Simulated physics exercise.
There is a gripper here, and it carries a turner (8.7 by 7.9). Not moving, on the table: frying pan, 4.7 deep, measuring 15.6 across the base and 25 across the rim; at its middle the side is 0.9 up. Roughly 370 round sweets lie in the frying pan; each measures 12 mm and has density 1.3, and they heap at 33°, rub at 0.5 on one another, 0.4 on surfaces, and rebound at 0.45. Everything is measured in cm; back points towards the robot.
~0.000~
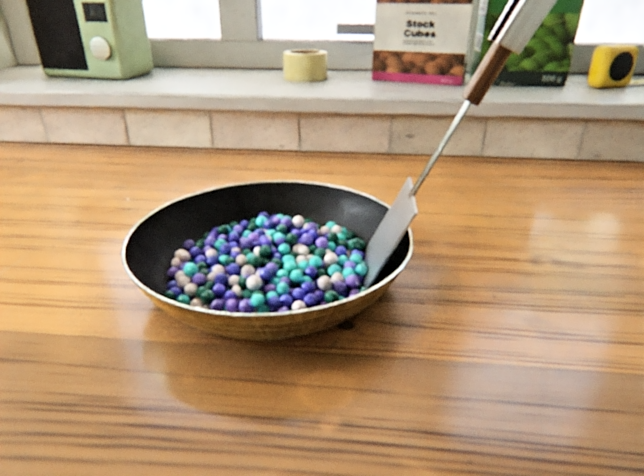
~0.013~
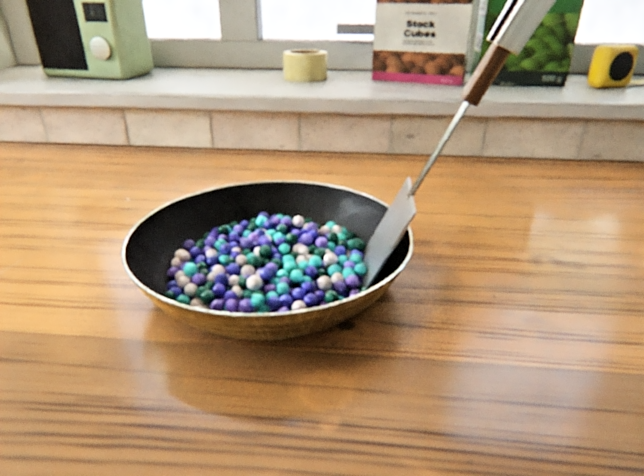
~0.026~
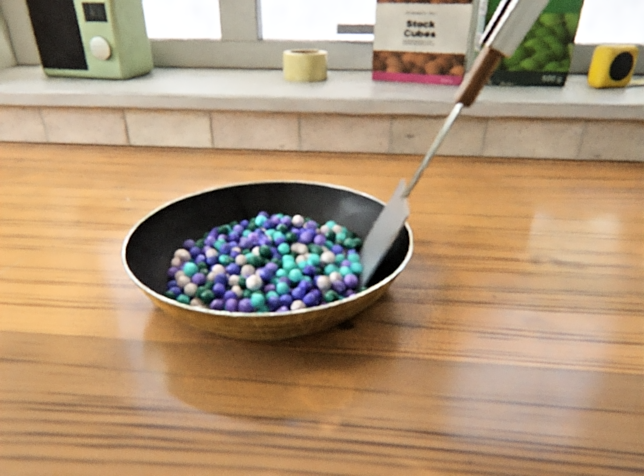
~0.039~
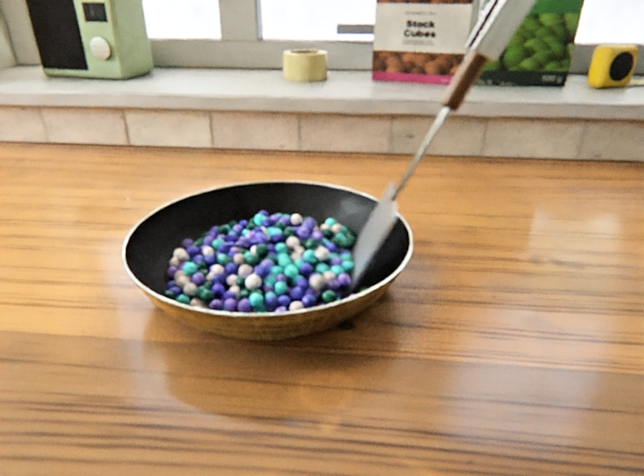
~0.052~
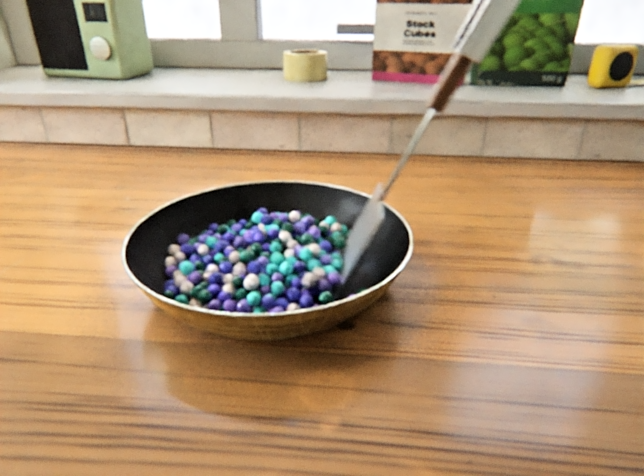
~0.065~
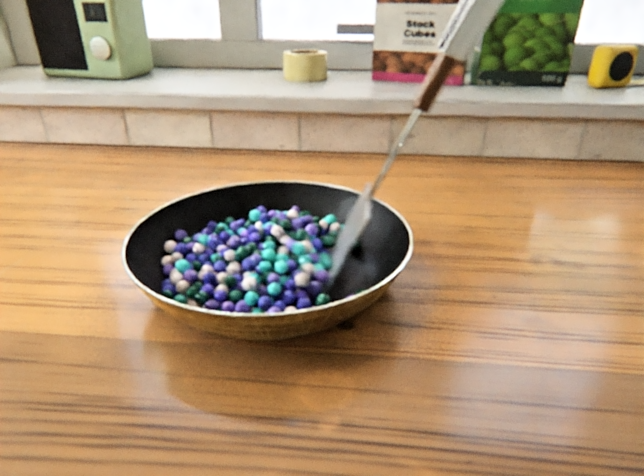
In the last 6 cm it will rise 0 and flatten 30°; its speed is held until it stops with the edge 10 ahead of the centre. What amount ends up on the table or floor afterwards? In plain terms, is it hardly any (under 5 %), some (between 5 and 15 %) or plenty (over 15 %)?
Plenty - over 15 %.
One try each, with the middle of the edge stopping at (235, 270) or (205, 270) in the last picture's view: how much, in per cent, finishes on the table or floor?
First try about 0 percent, second about 0 percent.
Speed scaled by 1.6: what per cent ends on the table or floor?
I'd put it at about 35 per cent.
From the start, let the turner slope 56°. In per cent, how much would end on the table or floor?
Near 25 %.
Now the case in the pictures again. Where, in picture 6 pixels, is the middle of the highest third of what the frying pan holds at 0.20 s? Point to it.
(194, 234).
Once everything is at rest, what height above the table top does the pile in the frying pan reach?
About 5.5 cm above the table.
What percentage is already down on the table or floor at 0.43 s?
Estimate: About 15 percent.
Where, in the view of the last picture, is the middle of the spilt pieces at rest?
The centre sits at roughly (88, 260).
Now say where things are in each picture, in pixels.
The turner top edge at (413, 193), sloping 65°; upper third of the load around (273, 255), from x 170 to 365, top at y 220; 371 in the frying pan, in the first frame.
The turner top edge at (412, 194), sloping 65°; upper third of the load around (273, 255), from x 170 to 365, top at y 220, in the second frame.
The turner top edge at (406, 195), sloping 65°; upper third of the load around (277, 255), from x 170 to 365, top at y 220, in the third frame.
The turner top edge at (394, 198), sloping 65°; upper third of the load around (281, 253), from x 170 to 365, top at y 215, in the fourth frame.
The turner top edge at (381, 199), sloping 65°; upper third of the load around (277, 251), from x 170 to 365, top at y 215, in the fifth frame.
The turner top edge at (369, 199), sloping 65°; upper third of the load around (271, 248), from x 165 to 360, top at y 210; 371 in the frying pan, in the sixth frame.
After 0.13 s, sloping 65°, highest piece 5 above the table; 371 in the frying pan.
After 0.20 s, sloping 56°, highest piece 6 above the table; 371 in the frying pan.
After 0.43 s, sloping 35°, highest piece 7 above the table; 271 in the frying pan, 62 on the table or floor, 38 on the blade or in flight.
After 1.48 s, sloping 35°, highest piece 5 above the table; 271 in the frying pan, 100 on the table or floor.
In the end, 271 in the frying pan, 100 on the table or floor. That is 27 % on the table or floor.
